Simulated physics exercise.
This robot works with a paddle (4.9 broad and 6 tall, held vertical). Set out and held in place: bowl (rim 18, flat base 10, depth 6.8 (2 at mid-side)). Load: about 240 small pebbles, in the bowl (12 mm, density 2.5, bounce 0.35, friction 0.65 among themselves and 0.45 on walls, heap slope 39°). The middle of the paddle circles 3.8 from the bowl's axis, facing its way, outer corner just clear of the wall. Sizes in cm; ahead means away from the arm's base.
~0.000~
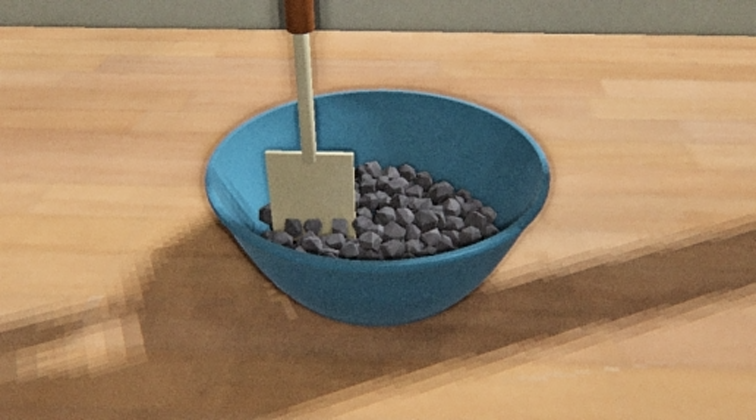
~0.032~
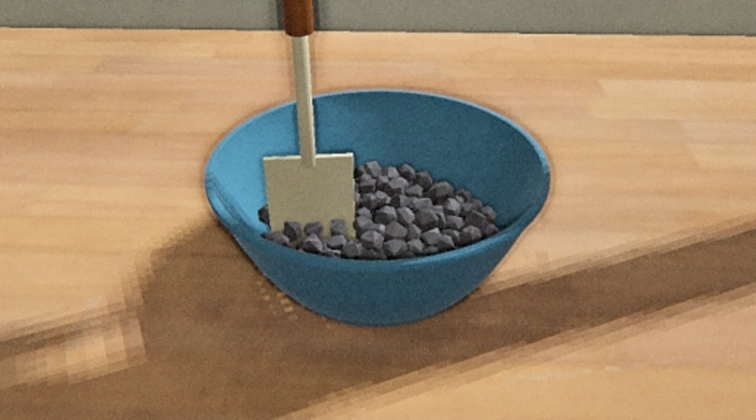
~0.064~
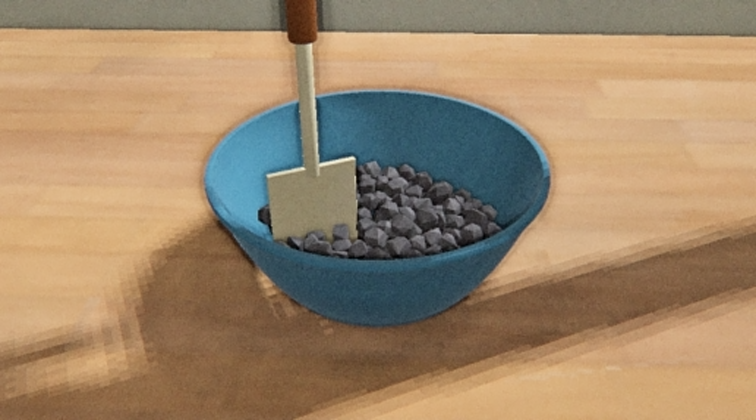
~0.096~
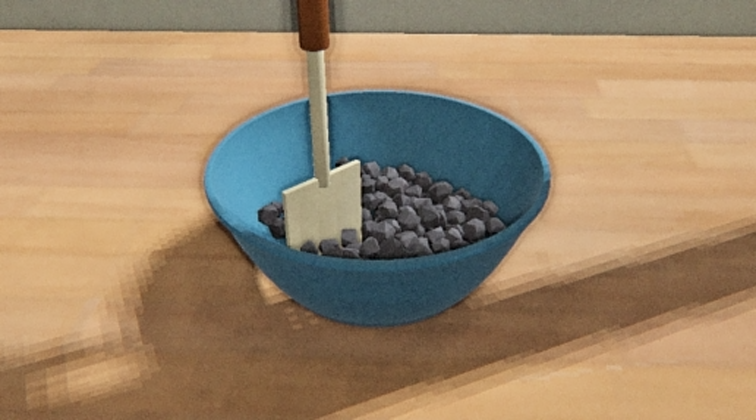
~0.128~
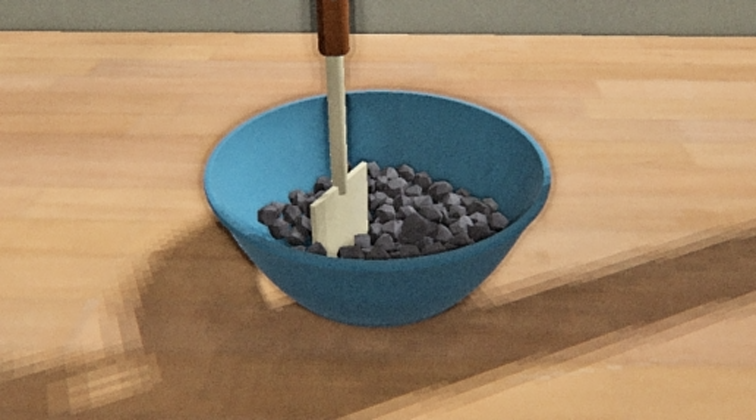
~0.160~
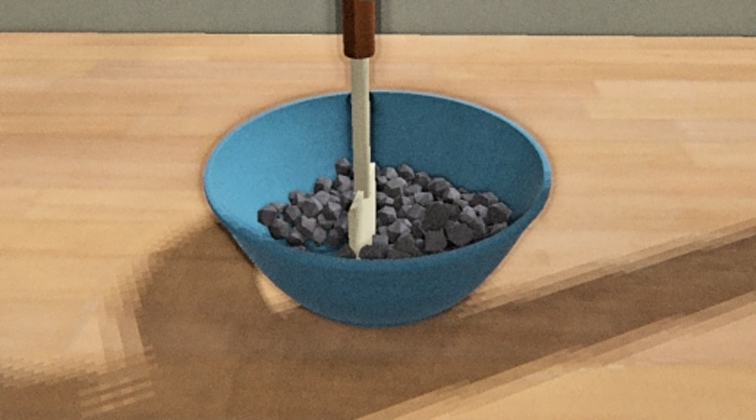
At the start, a flat pale paddle with a brown handle stands upright at the left inside a blue bowl of dark grey pebbles. It sweeps toward the viewer and rightward through the pebbles, turning until its blade is nearly edge-on near the middle front, while the bowl stays still.
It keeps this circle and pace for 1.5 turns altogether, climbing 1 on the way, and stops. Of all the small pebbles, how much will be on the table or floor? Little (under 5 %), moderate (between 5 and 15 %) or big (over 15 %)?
Share on the table or floor: Moderate (between 5 and 15 %).
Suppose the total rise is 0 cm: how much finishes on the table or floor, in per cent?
Some 15 per cent.
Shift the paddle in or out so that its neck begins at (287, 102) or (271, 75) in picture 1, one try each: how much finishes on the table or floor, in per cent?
About 5 and 0 per cent.
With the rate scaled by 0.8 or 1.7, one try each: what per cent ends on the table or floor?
Some 5 and 30 per cent.
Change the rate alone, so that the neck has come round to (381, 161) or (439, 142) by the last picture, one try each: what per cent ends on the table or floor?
About 10 and 30 per cent.
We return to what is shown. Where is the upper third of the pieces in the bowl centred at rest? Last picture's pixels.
Near (442, 173).
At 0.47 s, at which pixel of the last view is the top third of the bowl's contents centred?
At about (349, 137).
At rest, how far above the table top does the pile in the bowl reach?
About 6.5 cm.
By 0.47 s, 260° round, highest piece 8 above the table; 234 in the bowl, 3 on the table or floor, 3 in flight or on the tool.
By 0.78 s, 79° round, highest piece 8 above the table; 227 in the bowl, 11 on the table or floor, 2 in flight or on the tool.
By 1.14 s, 180° round, highest piece 8 above the table; 215 in the bowl, 25 on the table or floor.
By 1.84 s, 180° round, highest piece 6 above the table; 215 in the bowl, 25 on the table or floor.
Final count, 215 in the bowl, 25 on the table or floor. That is 10 % on the table or floor.
